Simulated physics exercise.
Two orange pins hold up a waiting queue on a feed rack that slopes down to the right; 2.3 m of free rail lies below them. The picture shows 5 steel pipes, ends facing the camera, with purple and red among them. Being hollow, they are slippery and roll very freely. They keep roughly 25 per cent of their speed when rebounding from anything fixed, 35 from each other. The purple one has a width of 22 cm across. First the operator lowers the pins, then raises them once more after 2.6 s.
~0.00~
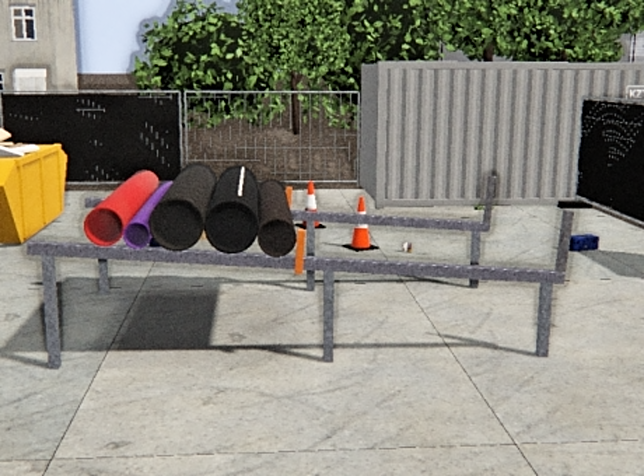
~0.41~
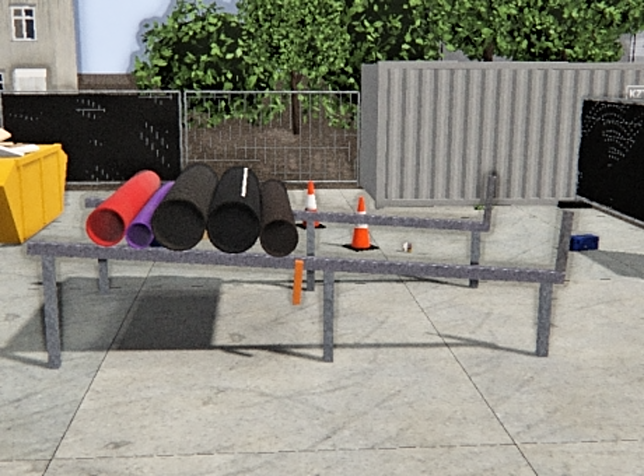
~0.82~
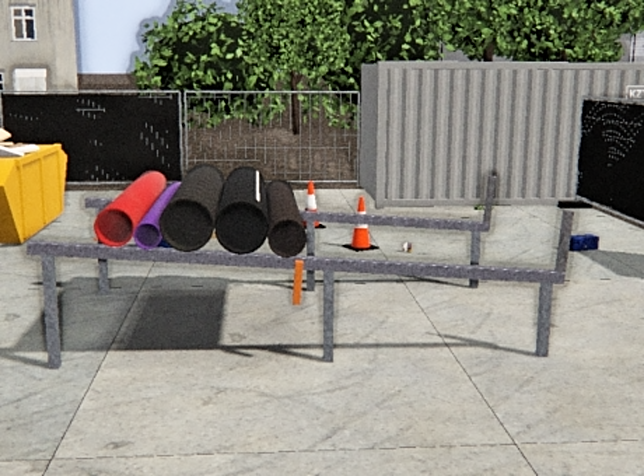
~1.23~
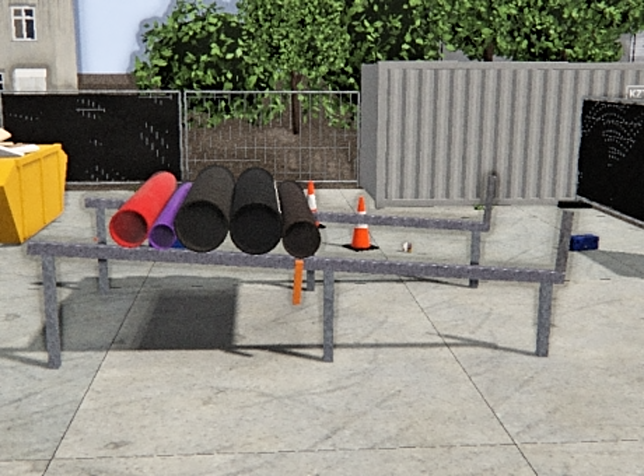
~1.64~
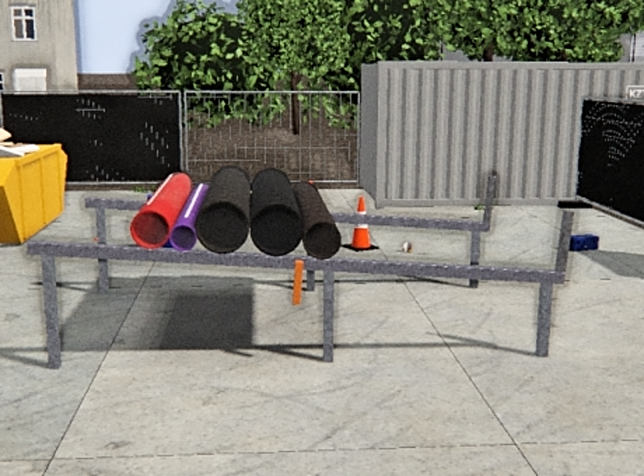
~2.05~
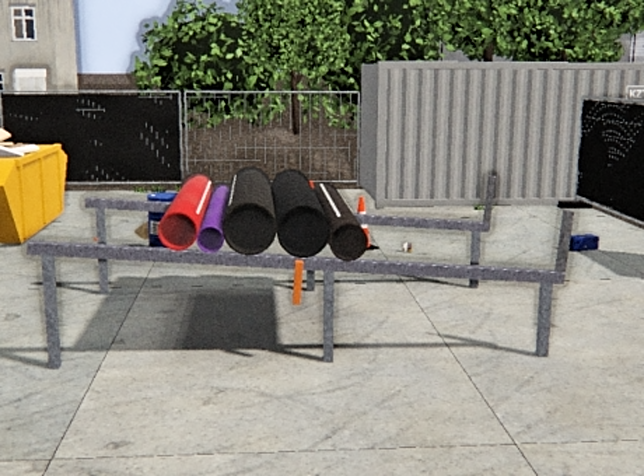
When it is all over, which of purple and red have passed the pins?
The purple pipe stays behind the pins, the red stays behind the pins.
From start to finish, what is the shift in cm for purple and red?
Purple: 120; red: 120.
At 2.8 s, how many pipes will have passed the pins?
By then the number is 3.
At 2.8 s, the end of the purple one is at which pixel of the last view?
That would be about (276, 244) in pixels.
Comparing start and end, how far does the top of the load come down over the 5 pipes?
15 cm.
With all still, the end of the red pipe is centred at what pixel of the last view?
Near pixel (251, 236).
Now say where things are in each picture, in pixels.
In the first frame, purple (137, 236), red (103, 228); pins up; the rack falls 4°.
In the second frame, purple (139, 236), red (105, 228); pins down.
In the third frame, purple (147, 236), red (114, 228); pins down; the first has rolled 10 cm.
In the fourth frame, purple (162, 237), red (129, 229); pins down; the first has rolled 20 cm.
In the fifth frame, purple (183, 238), red (150, 230); pins down; the first has rolled 35 cm.
In the sixth frame, purple (210, 240), red (177, 232); pins down; the first has rolled 60 cm.
Then, 2.8 s in, purple is on the rails, 20 cm above the pins, rolling right; red is on the rails, 45 cm above the pins, rolling right; 3 of 5 have passed.
Then, 3.8 s in, purple is on the rails, 15 cm above the pins; red is on the rails, 40 cm above the pins; 3 of 5 have passed.
In the end (4.9 s), purple is on the rails, 15 cm above the pins; red is on the rails, 40 cm above the pins; 3 of 5 have passed.
